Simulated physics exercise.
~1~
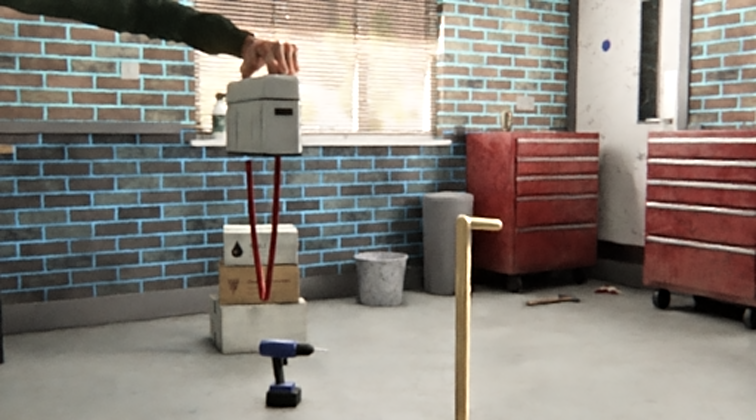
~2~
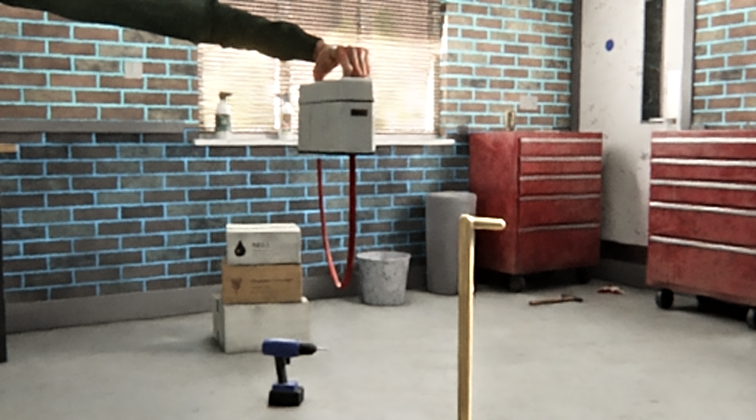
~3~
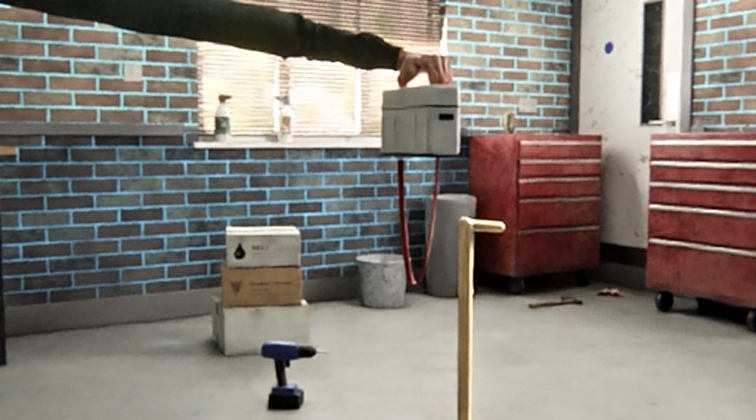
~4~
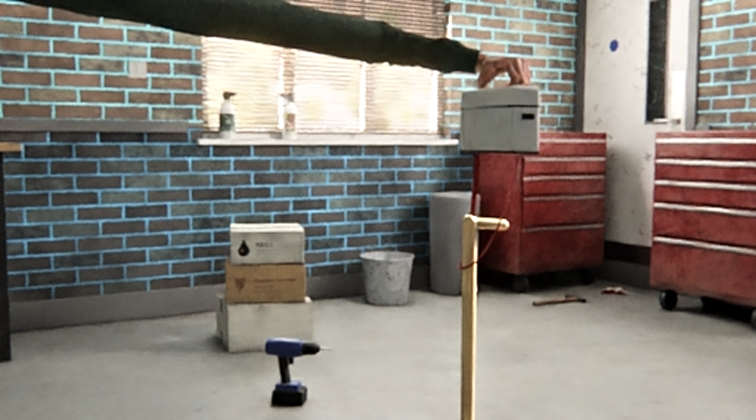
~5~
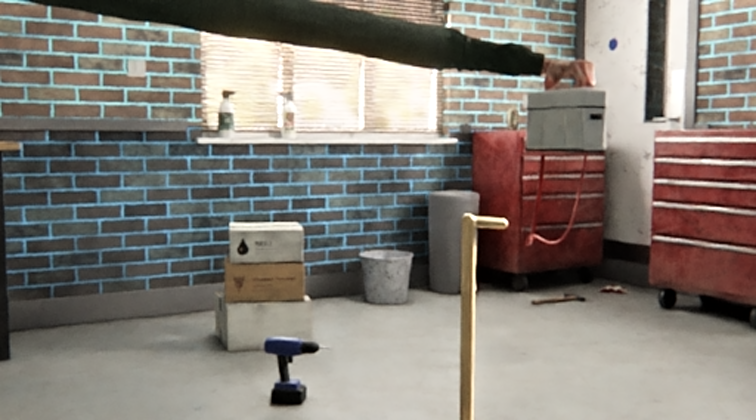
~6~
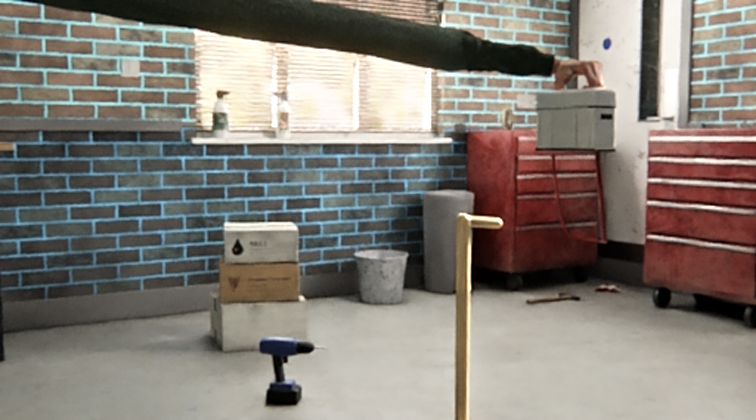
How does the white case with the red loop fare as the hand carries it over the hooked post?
It goes by freely. The loop comes past the hook without being held, and the case ends up to the right of the post, still in the hand.
